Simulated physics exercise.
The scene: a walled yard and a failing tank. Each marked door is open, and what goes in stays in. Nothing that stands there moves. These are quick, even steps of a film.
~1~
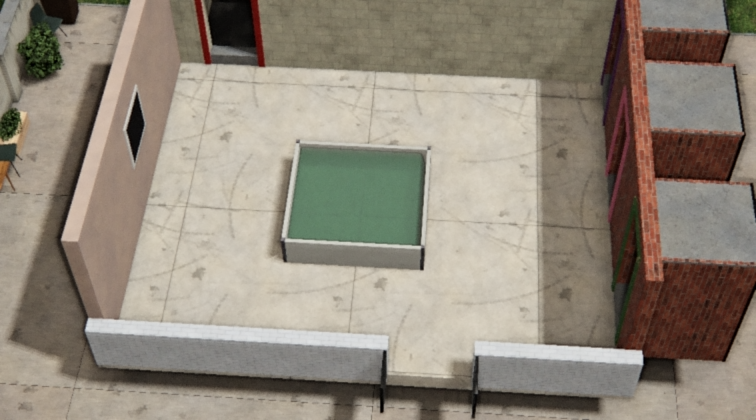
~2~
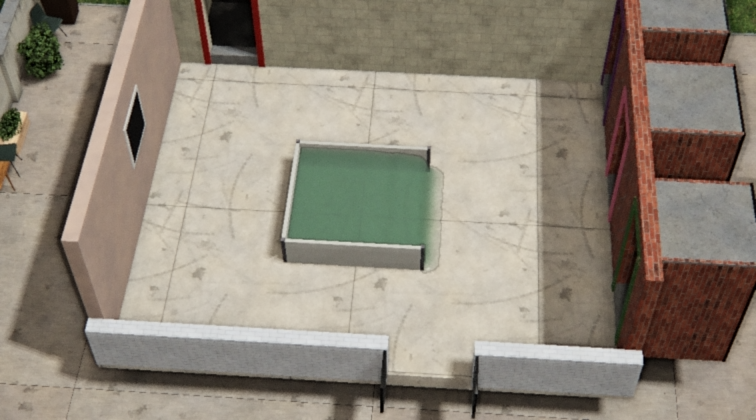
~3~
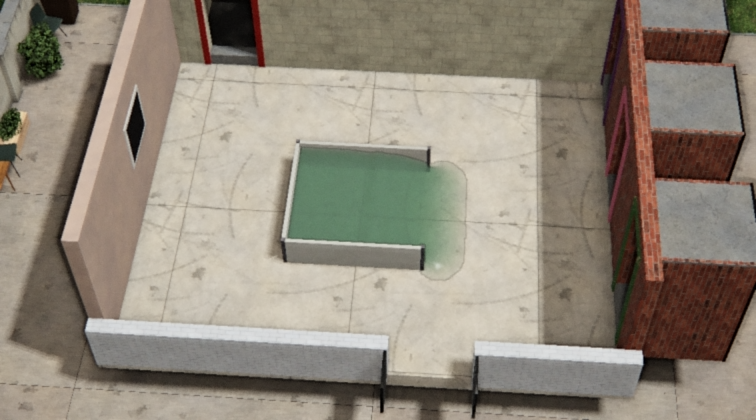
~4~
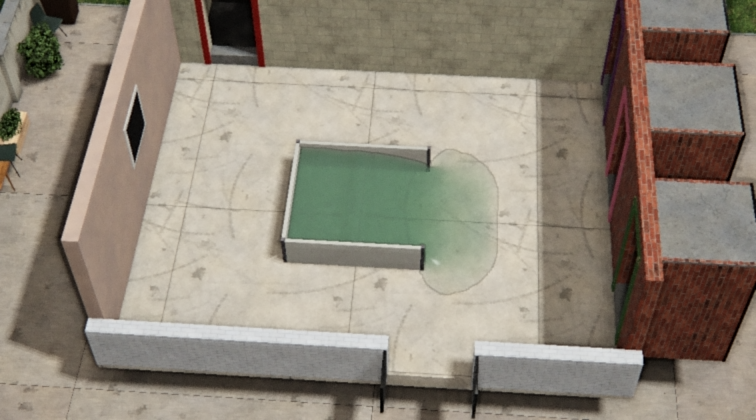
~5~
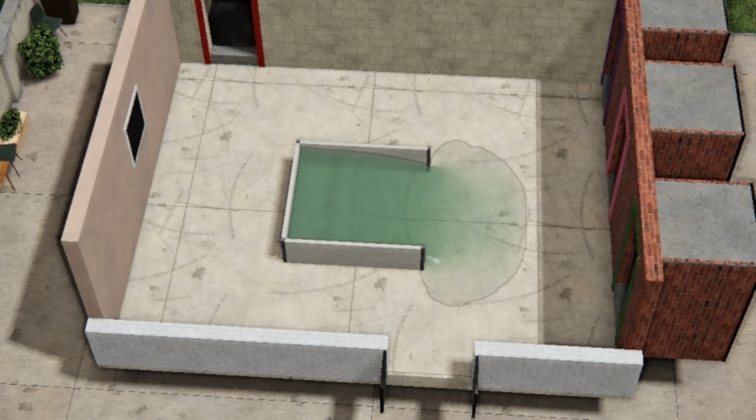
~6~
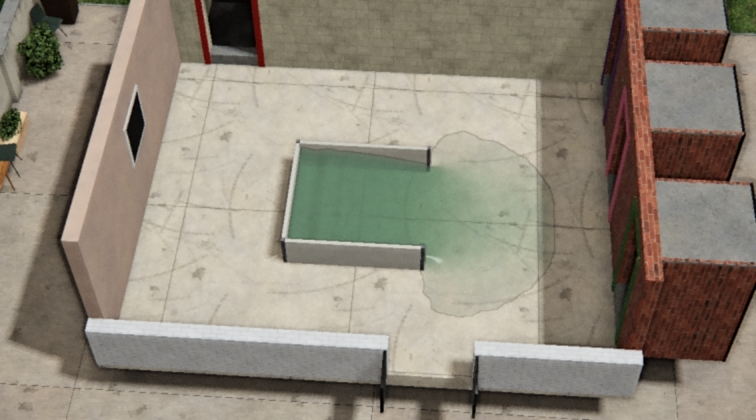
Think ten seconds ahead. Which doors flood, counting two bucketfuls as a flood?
The purple door holds within the limit; the red door holds within the limit; the green door holds within the limit; the pink door floods.
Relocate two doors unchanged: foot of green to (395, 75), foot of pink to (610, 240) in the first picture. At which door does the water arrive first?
First comes the door marked pink.
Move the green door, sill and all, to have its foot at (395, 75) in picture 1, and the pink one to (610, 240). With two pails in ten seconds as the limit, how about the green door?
Then: The green door holds.
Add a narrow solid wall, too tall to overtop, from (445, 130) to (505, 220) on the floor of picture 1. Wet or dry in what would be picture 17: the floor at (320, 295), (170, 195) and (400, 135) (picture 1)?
In that order: No water, dry, covered.
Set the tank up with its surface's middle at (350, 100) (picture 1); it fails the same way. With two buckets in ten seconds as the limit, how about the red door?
In short: The red one keeps below it.
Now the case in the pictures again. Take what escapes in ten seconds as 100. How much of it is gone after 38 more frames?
About 85 per cent.
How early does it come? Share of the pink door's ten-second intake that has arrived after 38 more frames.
Close to 100 %.
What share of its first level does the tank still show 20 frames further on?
I make it 22 per cent.
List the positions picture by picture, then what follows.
The first picture shows still water in the water tank at (358, 196).
In the second picture, the front is at (434, 170), out from the gap at (424, 213).
In the third picture, water pours out at (424, 213) and has run to (448, 166).
In the fourth picture, the front is at (482, 168), out from the gap at (424, 214).
In the fifth picture, the front is at (502, 166), out from the gap at (424, 214).
In the sixth picture, water pours out at (424, 214) and has run to (545, 263).
A moment on, water covers 25 % of the floor; the purple door not reached, the red door not reached, the green door not reached, the pink door under two buckets in.
Next, water covers 35 % of the floor; the purple door wet at the sill, nothing in, the red door not reached, the green door wet at the sill, nothing in, the pink door over two buckets in.
Then, water covers 35 % of the floor; the purple door wet at the sill, nothing in, the red door not reached, the green door wet at the sill, nothing in, the pink door far over two buckets in.
Later, water covers 65 % of the floor; the purple door wet at the sill, nothing in, the red door not reached, the green door wet at the sill, nothing in, the pink door far over two buckets in.
In the end, water covers 90 % of the floor; the purple door wet at the sill, nothing in, the red door wet at the sill, nothing in, the green door wet at the sill, nothing in, the pink door far over two buckets in.
